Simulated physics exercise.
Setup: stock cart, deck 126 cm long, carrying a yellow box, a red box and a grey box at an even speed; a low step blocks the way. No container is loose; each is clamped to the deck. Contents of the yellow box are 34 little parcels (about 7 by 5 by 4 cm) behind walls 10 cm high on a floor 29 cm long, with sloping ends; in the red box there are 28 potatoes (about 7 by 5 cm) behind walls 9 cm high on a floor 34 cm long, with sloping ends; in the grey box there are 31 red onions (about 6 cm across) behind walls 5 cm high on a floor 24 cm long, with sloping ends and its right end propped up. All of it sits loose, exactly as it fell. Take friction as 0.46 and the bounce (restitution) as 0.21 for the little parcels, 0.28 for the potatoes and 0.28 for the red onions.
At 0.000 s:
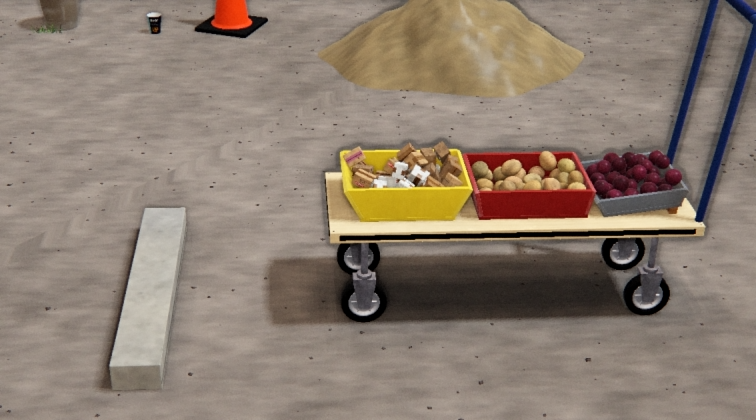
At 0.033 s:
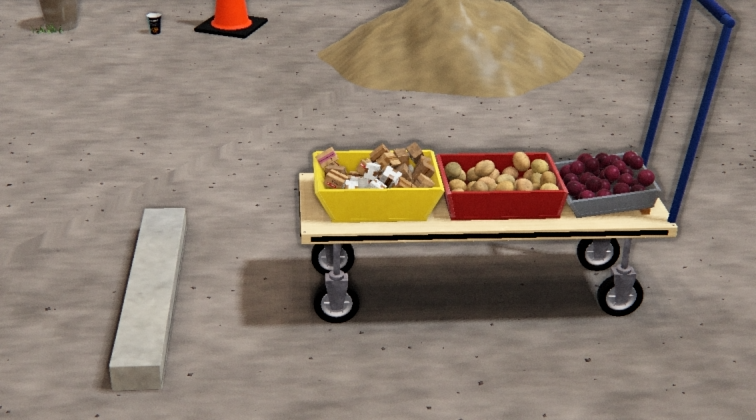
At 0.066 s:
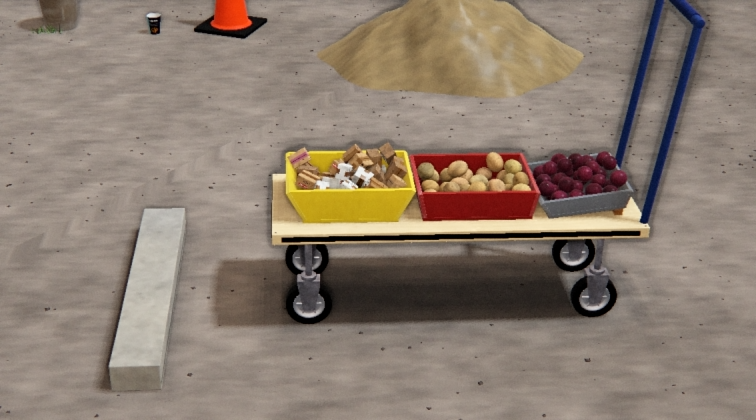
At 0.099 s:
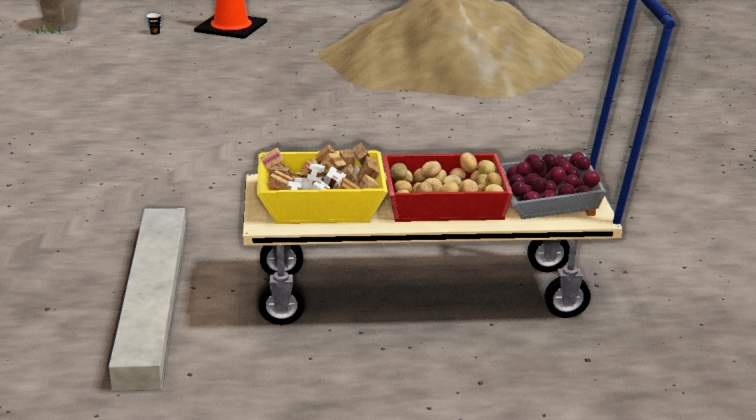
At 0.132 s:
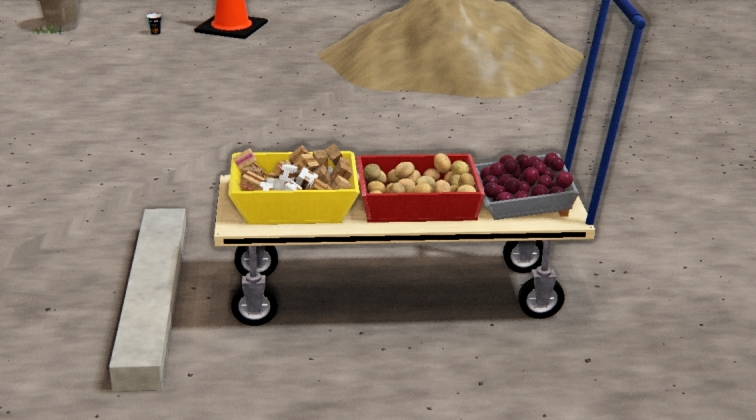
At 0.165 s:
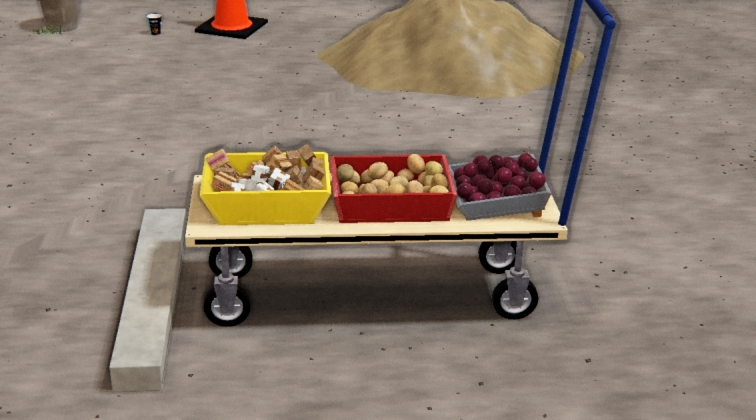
A cart carrying yellow, red and grey boxes of loose items rolls left across rough ground.
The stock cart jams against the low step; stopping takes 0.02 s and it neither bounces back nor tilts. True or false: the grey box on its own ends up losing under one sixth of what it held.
False.
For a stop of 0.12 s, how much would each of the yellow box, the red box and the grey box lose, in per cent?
You'd end up with yellow box at 10 %, red box at 0 % and grey box at 30 %.
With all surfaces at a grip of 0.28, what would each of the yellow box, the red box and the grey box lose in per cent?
Yellow box 30, red box 10, grey box 40 per cent.
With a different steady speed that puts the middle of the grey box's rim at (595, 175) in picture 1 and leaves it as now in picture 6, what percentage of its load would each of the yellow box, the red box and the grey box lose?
Under that change it'd be yellow box at 10, red box at 0 and grey box at 20 percent.
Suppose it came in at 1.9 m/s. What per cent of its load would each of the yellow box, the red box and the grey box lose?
In that case the yellow box sheds 10 per cent of its load, the red box 0 per cent, and the grey box 20 per cent.
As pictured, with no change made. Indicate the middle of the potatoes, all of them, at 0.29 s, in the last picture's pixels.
I'd put the middle close to (341, 191).
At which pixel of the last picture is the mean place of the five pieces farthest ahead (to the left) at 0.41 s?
Their mean place is roughly (146, 138) in the last picture.
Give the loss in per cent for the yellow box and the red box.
Roughly: Yellow box 25 %, red box 5 %.
After 0.19 s, impact.
After 0.29 s, yellow box 33 in, 1 out, red box 28 in, 0 out and grey box 29 in, 2 out.
After 0.41 s, yellow box 28 in, 6 out, red box 26 in, 2 out and grey box 25 in, 6 out.
After 0.64 s, yellow box 26 in, 8 out, red box 26 in, 2 out and grey box 22 in, 9 out.
When it is over (at 1.15 s), yellow box 26 in, 8 out, red box 26 in, 2 out and grey box 22 in, 9 out. Asked share, 9 of 31, 29 per cent.
